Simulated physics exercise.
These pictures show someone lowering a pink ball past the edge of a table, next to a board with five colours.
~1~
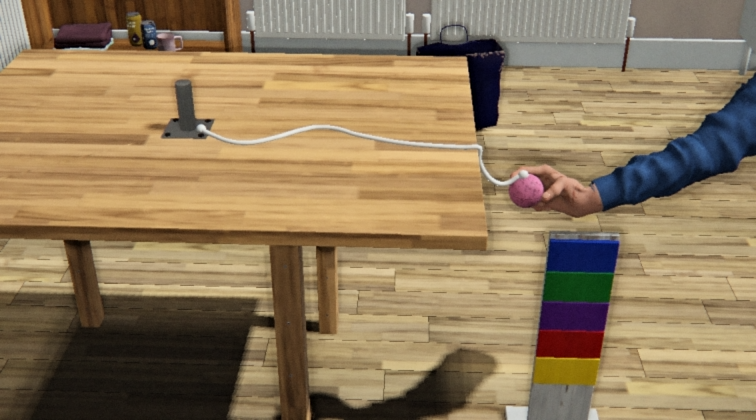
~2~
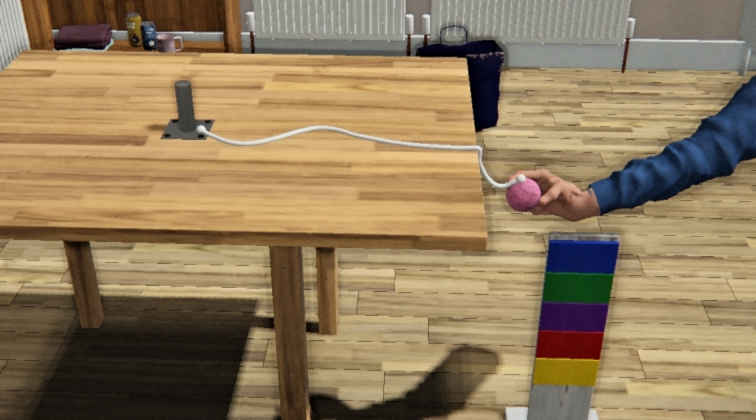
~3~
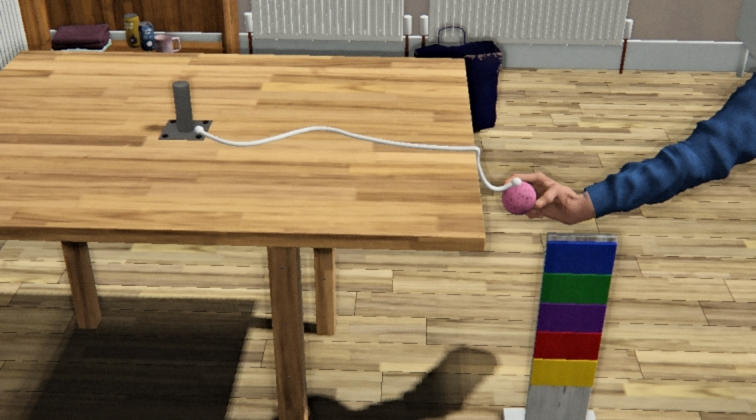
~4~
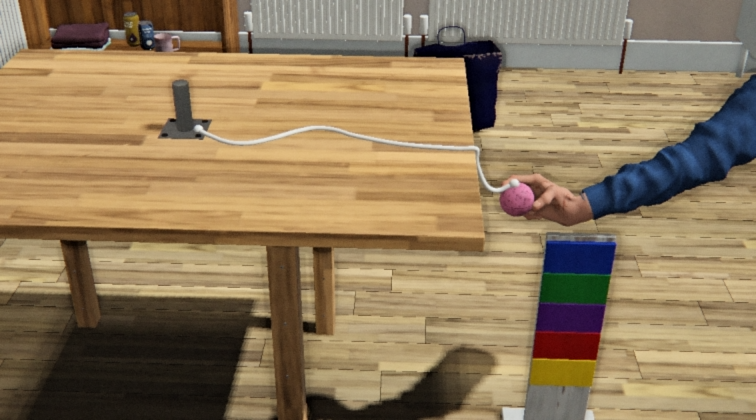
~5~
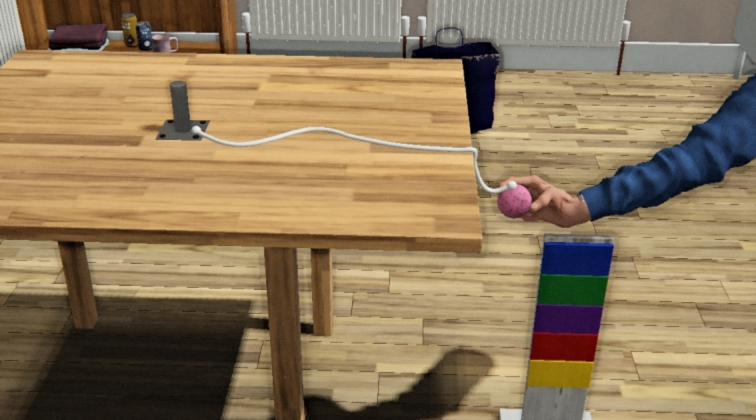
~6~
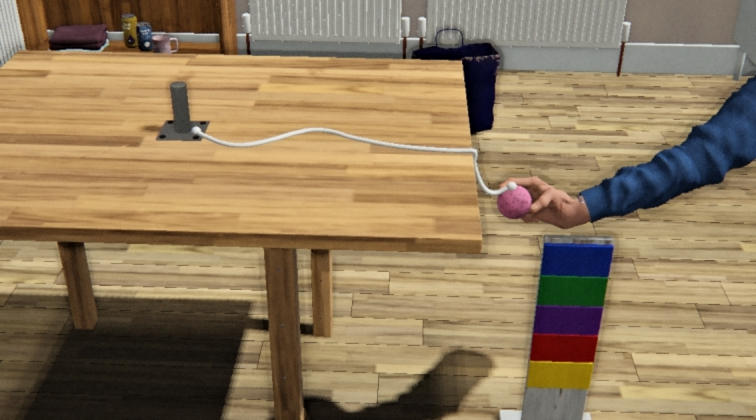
A pink ball on a white cord, held by a hand in a blue sleeve beside a wooden table, shifts slightly left and down near a striped multicoloured board, while the cord stays draped across the tabletop from a dark post.
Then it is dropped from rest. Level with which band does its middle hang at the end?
Its centre hangs level with the blue band.
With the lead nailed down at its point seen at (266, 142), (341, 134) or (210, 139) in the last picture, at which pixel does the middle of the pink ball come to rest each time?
In that order: (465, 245), (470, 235) and (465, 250).
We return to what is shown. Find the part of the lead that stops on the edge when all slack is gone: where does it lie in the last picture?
It lies at about (445, 151).
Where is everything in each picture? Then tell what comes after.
In the first frame, pink ball (526, 191); blue (583, 258); green (578, 288); purple (574, 317); red (570, 346); yellow (566, 372).
In the second frame, pink ball (523, 195); lead through (222, 141) (282, 137) (346, 133) (411, 145) (475, 152).
In the third frame, pink ball (519, 198).
In the fourth frame, pink ball (517, 199); lead through (220, 140) (280, 137) (343, 133) (409, 145) (473, 152).
In the fifth frame, pink ball (514, 201).
In the sixth frame, pink ball (514, 202); lead through (217, 142) (278, 138) (341, 135) (406, 148) (471, 155).
Early on, ball near (450, 250); level with blue.
Midway, ball near (476, 252); level with blue.
Finally, ball near (462, 251); level with blue. Its middle rests at the blue band.
